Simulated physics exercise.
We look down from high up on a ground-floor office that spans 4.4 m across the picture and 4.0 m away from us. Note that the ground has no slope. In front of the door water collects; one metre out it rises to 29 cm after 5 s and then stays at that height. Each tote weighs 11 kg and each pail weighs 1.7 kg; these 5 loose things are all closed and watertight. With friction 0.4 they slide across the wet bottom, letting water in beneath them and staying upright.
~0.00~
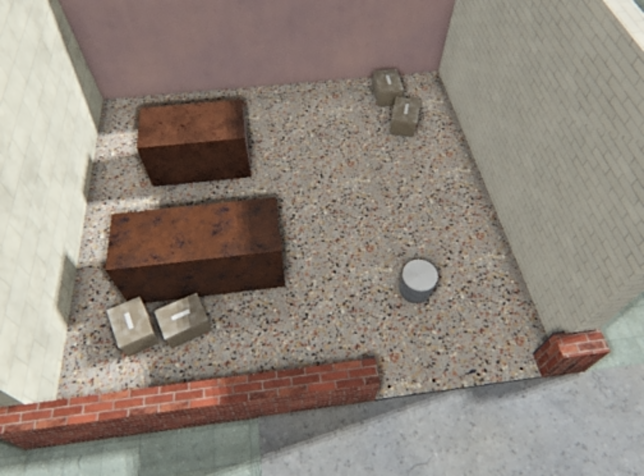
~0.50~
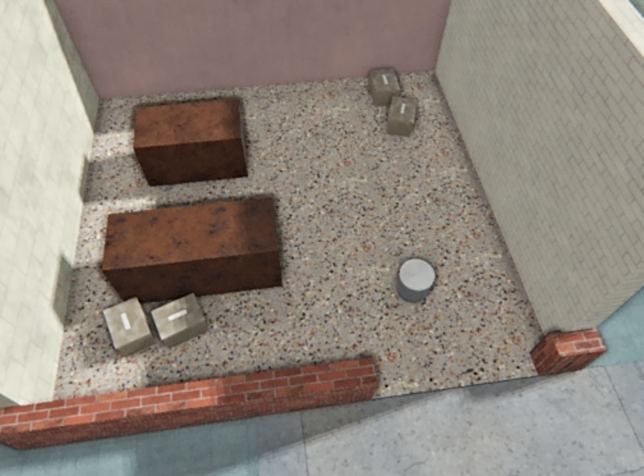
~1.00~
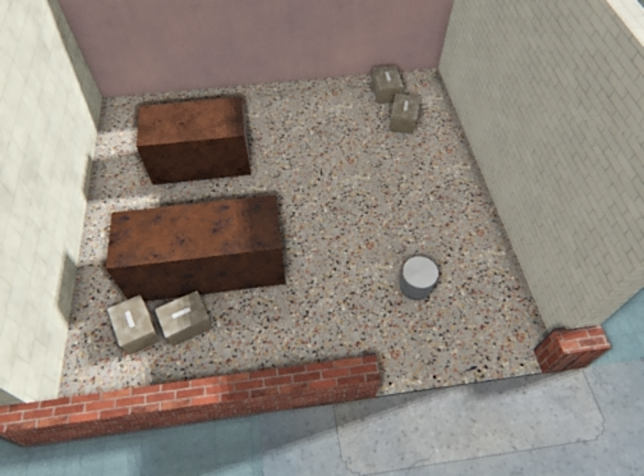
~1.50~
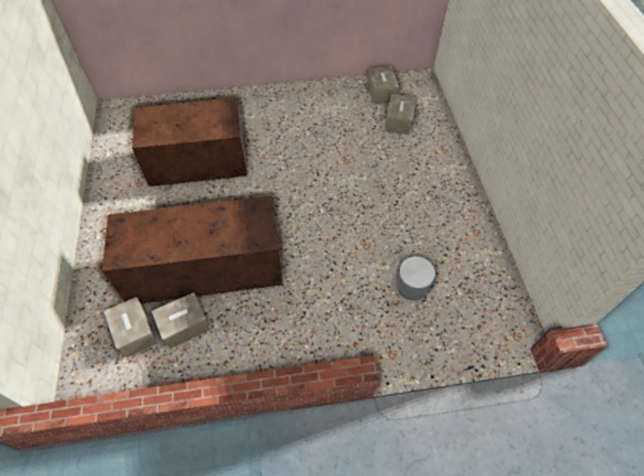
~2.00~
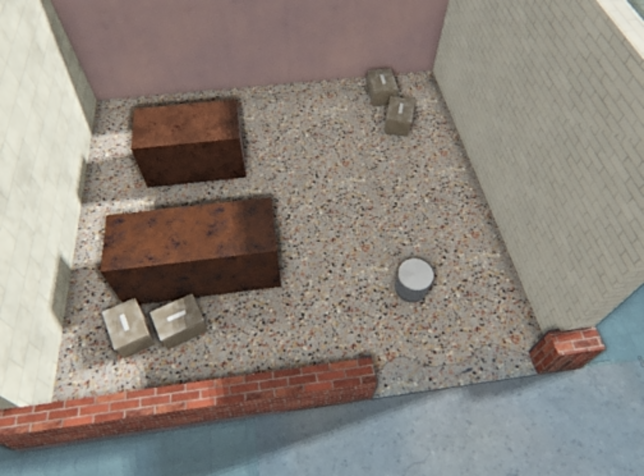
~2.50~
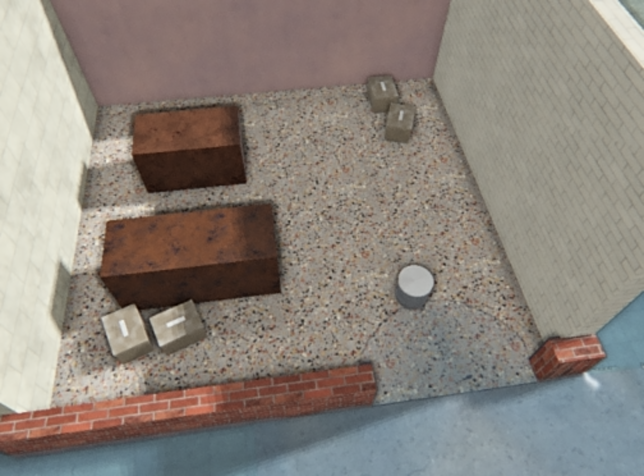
In a ground-floor office, water gathers outside the doorway, then begins spreading over the speckled floor.
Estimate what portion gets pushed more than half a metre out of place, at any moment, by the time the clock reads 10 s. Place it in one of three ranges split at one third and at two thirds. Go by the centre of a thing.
Range: The middle, one to two thirds.
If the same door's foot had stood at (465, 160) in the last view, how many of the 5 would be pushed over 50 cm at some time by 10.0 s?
4.
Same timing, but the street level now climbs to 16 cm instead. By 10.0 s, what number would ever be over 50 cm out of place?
You'd get 2 in that case.
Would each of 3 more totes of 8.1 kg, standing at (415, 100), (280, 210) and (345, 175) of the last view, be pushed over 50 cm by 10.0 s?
Beyond the limit; beyond the limit; beyond the limit.
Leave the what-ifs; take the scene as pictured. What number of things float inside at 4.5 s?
My tally comes to 0.
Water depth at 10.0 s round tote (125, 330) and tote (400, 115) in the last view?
About 5 and 21 cm.
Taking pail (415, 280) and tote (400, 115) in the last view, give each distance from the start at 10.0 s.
One is off by 250 cm, the other by 300 cm, in the order asked.
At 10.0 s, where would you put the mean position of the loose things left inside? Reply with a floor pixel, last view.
It works out to somewhere near (160, 223) on the floor.
After 3.5 s 1 of 5 are over 50 cm from their spots; 0 afloat.
After 4.5 s 1 of 5 are over 50 cm from their spots; 0 afloat.
After 7.0 s 3 of 5 are over 50 cm from their spots; 3 afloat.
After 10.0 s 3 of 5 are over 50 cm from their spots, and 3 have been at some point; 3 afloat.
